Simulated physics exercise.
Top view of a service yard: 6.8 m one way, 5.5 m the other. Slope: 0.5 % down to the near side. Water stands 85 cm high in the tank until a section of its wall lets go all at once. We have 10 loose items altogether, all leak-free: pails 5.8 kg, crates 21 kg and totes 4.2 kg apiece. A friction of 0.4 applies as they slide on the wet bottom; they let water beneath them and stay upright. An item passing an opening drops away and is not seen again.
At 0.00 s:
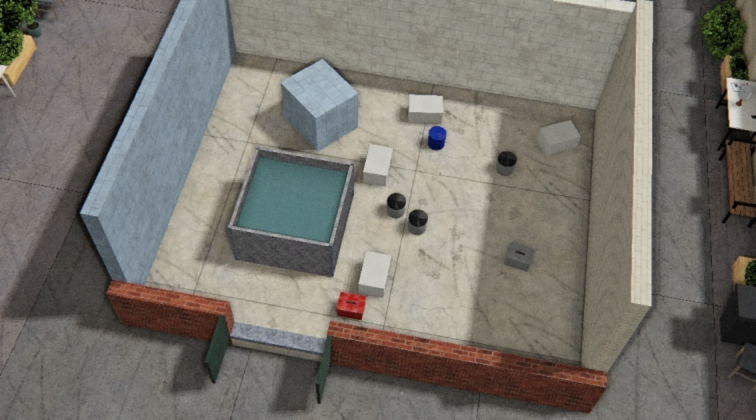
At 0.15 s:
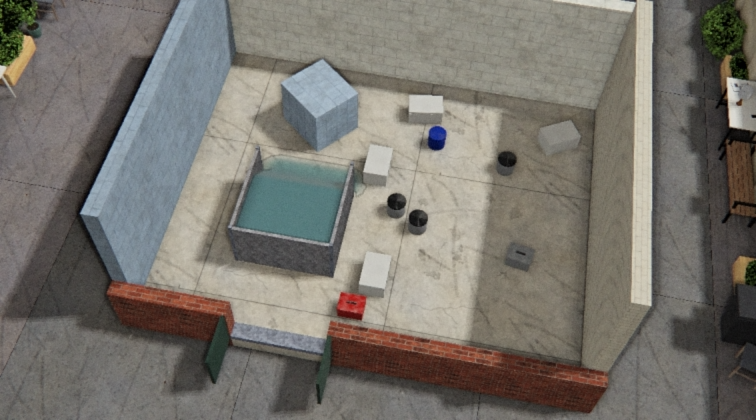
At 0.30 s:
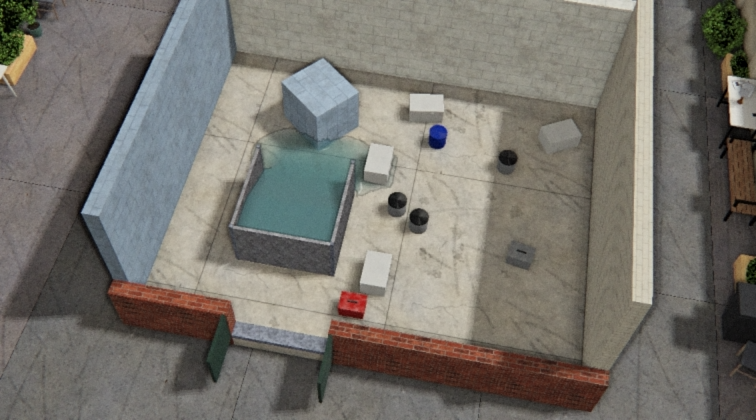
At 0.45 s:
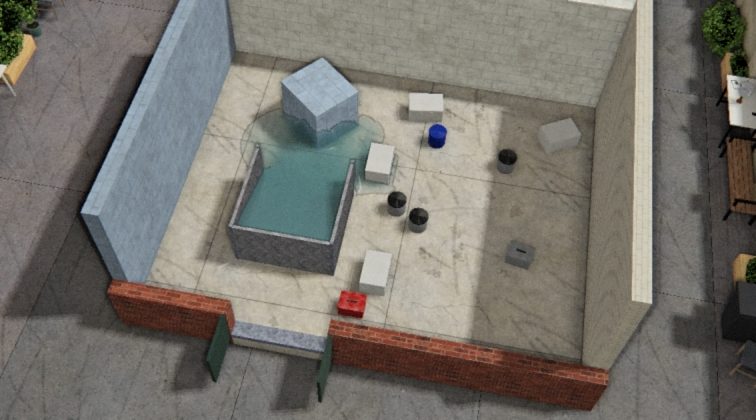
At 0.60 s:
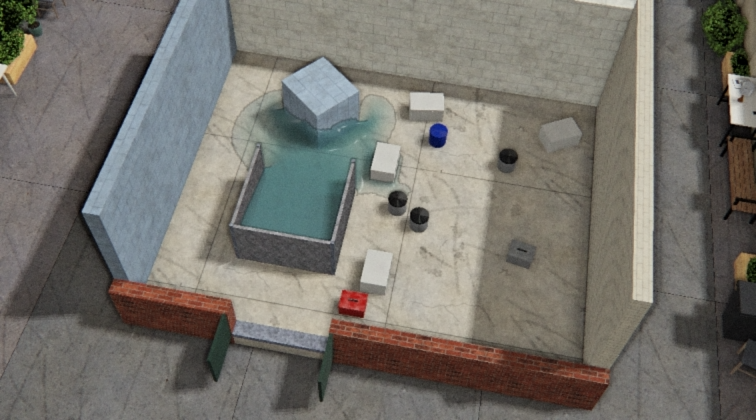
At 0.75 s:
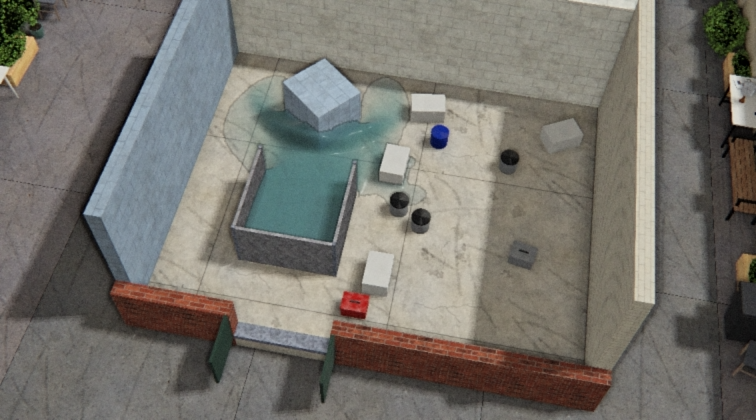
In this clip, water flows out of the open far side of a gray tank in a walled yard and spreads around a large pale block, then a white box near the tank shifts slightly to the right.
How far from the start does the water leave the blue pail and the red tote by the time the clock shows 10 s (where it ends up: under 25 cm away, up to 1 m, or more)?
In short, blue pail gets moved a long way; red tote gets shoved a short way.
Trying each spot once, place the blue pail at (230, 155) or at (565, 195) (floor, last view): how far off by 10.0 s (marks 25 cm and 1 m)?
In that order: It goes a modest distance; it goes a long way.
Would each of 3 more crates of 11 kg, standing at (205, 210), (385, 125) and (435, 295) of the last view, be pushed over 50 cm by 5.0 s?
Note, same order as listed: Beyond the limit, beyond the limit, inside the limit.
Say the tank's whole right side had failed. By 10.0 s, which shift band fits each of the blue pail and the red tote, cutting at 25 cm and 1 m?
Blue pail: Washed well away; red tote: Washed well away.
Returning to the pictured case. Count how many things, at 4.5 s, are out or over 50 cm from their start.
The number by then is 5.
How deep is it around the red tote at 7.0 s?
4 cm or so.
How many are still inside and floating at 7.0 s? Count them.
At that time the total is 3.
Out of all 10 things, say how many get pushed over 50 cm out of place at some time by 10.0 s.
7.
After 2.0 s the blue pail is near (509, 148), 1.2 m from its start, aground; the red tote is near (355, 302), 0.0 m from its start, aground; 0 of 10 are out; 1 afloat.
After 4.5 s the blue pail is near (530, 183), 1.8 m from its start, afloat; the red tote is near (355, 302), 0.0 m from its start, aground; 0 of 10 are out; 2 afloat.
After 7.0 s the blue pail is near (569, 308), 3.8 m from its start, afloat; the red tote is near (354, 298), 0.1 m from its start, aground; 0 of 10 are out; 3 afloat.
After 10.0 s the blue pail is near (547, 354), 4.4 m from its start, afloat; the red tote is near (317, 282), 0.7 m from its start, afloat; 1 of 10 are out; 2 afloat.
